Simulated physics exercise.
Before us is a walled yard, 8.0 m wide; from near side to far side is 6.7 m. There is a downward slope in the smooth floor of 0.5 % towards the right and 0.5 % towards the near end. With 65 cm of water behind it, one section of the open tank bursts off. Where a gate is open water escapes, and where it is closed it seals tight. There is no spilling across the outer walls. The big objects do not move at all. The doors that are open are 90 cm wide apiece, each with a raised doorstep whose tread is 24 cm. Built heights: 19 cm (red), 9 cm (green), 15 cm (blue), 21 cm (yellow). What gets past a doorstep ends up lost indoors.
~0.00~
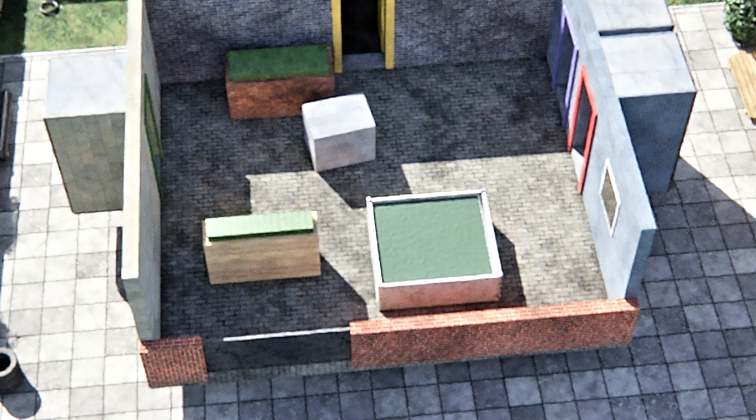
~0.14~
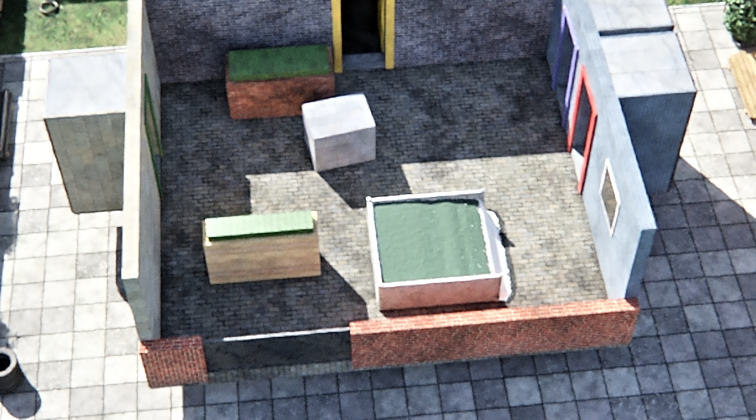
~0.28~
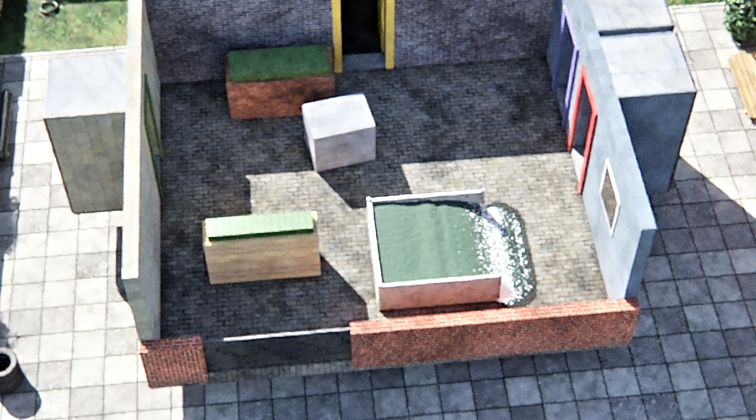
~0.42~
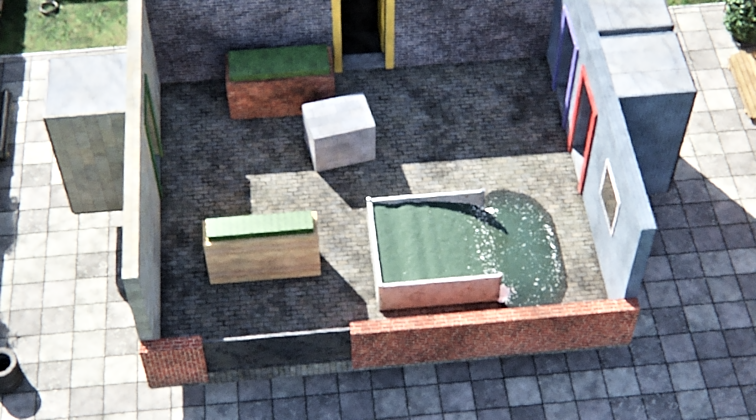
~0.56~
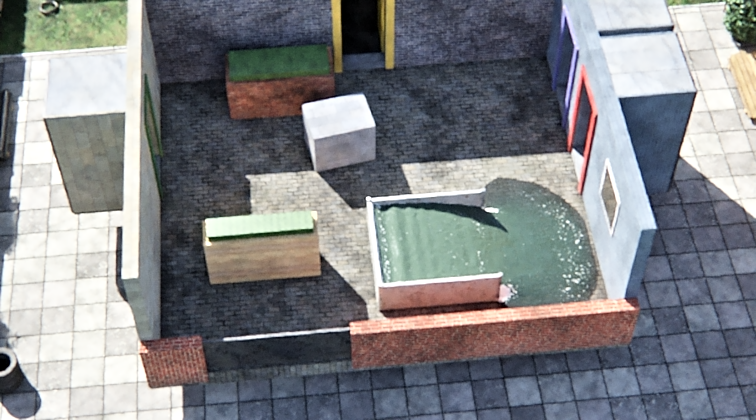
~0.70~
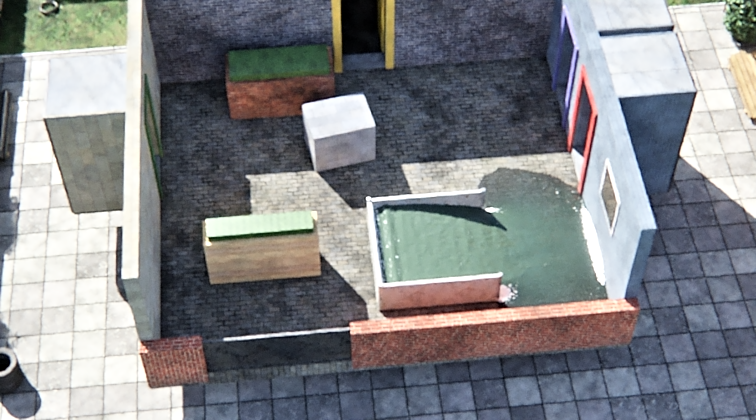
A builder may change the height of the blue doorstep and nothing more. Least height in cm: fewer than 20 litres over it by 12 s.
Approx. 6.5 cm.
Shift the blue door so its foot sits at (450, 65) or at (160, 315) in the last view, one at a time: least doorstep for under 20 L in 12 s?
9.0 and 10.5 cm.
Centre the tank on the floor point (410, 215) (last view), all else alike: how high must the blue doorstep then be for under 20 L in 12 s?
Minimum: Approx. 9.0 cm.
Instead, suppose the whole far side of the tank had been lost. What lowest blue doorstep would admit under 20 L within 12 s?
If so: Around 13.5 cm.
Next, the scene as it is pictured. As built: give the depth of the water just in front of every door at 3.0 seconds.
Centimetres: Red = 16, green = 0, blue = 8, yellow = 0.
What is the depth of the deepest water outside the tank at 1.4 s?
About 44 cm at most.
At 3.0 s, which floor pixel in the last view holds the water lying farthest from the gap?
Lab note: Front tip approx. at (544, 57).
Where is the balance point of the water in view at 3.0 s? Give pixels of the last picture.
It lies near (518, 235) in the last picture.
After 1.4 s water covers 15 % of the floor, deepest (44 cm) near (612, 326); it has not reached the blue door.
After 3.0 s water covers 30 % of the floor, deepest (32 cm) near (602, 327); 8 cm at the blue door, 0 litres in over its 15 cm doorstep.
After 12.0 s water covers 95 % of the floor, deepest (10 cm) near (565, 215); 5 cm at the blue door, 0 litres in over its 15 cm doorstep.
At the blue door as built, the water arrived by 1.7 s and peaked near 10 cm at 7.4 s.
With a doorstep of 6 cm, 29 litres would have come in within the 12 s; with 8 cm, 10 litres. So under 20 litres takes about 6.5 cm.
